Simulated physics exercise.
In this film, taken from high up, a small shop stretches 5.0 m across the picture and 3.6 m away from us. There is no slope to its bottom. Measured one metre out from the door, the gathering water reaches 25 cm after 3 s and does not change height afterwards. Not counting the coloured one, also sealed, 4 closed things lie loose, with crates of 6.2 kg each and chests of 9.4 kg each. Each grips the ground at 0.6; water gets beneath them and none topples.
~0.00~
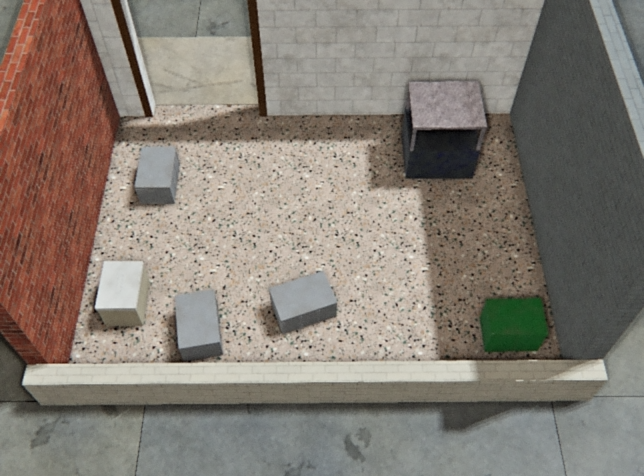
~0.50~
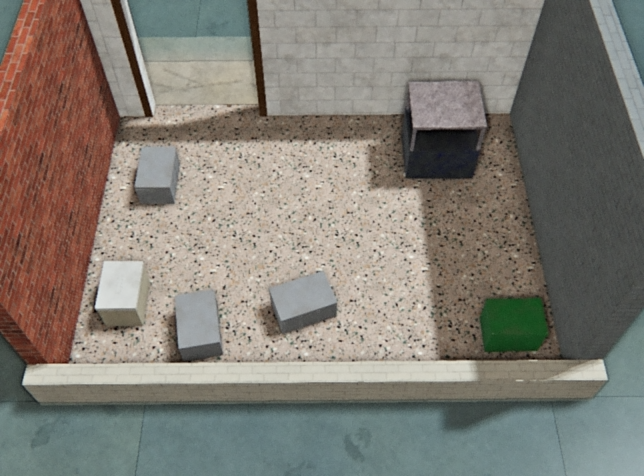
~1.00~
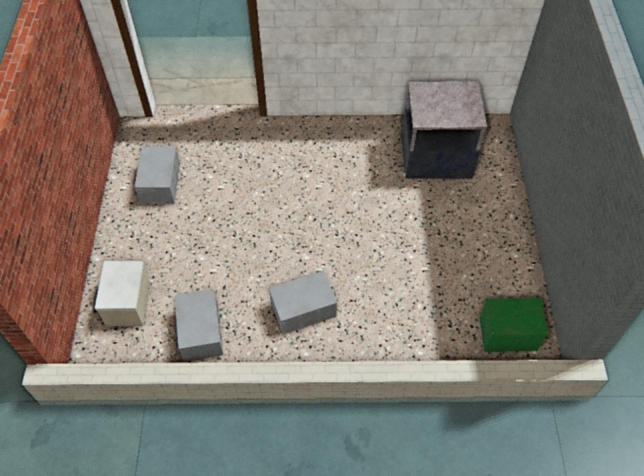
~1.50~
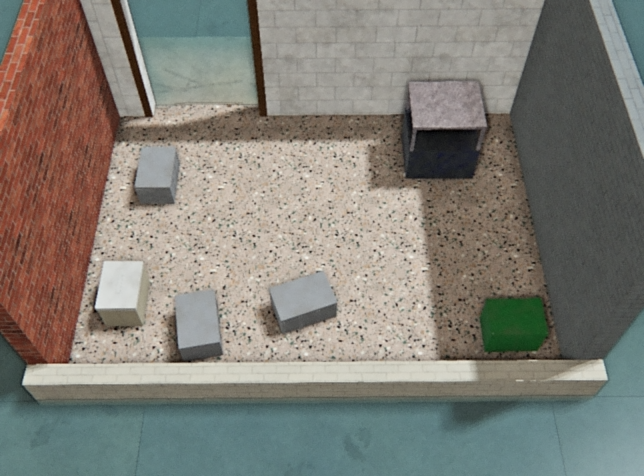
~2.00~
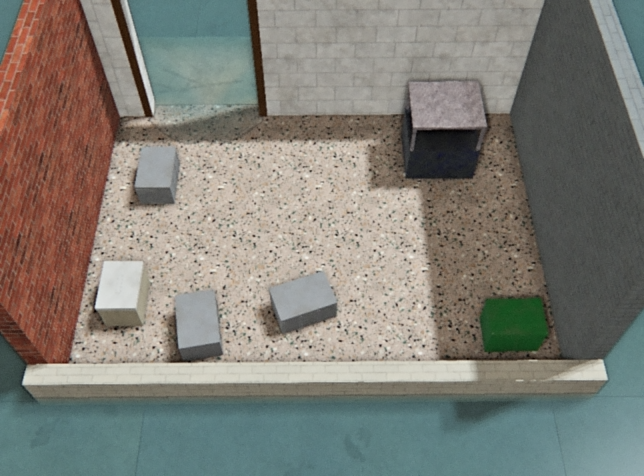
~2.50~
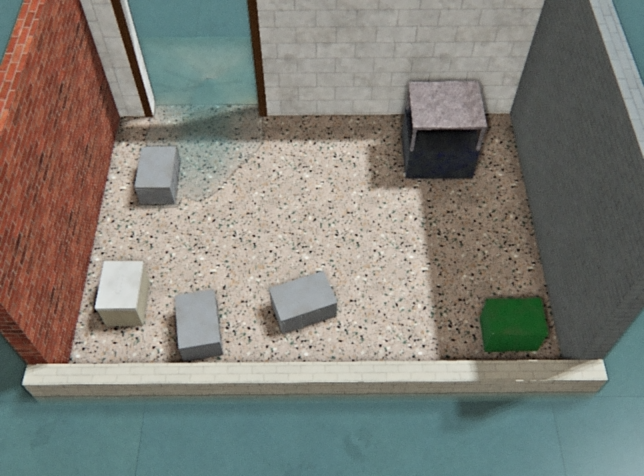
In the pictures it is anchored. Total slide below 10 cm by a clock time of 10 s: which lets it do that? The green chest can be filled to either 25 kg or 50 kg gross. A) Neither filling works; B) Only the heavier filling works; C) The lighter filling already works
The answer is B.
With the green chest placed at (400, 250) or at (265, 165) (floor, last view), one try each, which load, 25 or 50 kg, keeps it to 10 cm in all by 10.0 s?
Taking the two spots in turn, both keep it, then only the heavier keeps it.
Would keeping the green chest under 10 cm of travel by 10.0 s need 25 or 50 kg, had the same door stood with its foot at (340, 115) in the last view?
The answer is that only the greater mass suffices.
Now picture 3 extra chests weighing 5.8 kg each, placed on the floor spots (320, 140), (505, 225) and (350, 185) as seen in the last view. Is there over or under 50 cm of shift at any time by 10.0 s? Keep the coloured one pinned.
Spot one stays inside, spot two crosses the limit, spot three stays inside.
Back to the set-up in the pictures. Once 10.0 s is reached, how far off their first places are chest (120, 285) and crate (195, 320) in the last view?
One is off by 350 cm, the other by 300 cm, in the order asked.
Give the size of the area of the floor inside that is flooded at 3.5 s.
Near 5.5 m2 in all.
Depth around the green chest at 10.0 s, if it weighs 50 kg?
About 15 cm.
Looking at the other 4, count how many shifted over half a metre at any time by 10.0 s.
I get 4.
After 3.5 s the green chest would be 0 cm from its start with 25 kg and 0 cm from its start with 50 kg; 0 cm of water round it then.
After 4.5 s the green chest would be 0 cm from its start with 25 kg and 0 cm from its start with 50 kg; 0 cm of water round it then.
After 7.0 s the green chest would be 1 cm from its start with 25 kg and 0 cm from its start with 50 kg; 7 cm of water round it then.
After 10.0 s the green chest would be 95 cm from its start with 25 kg and 0 cm from its start with 50 kg; 15 cm of water round it then.
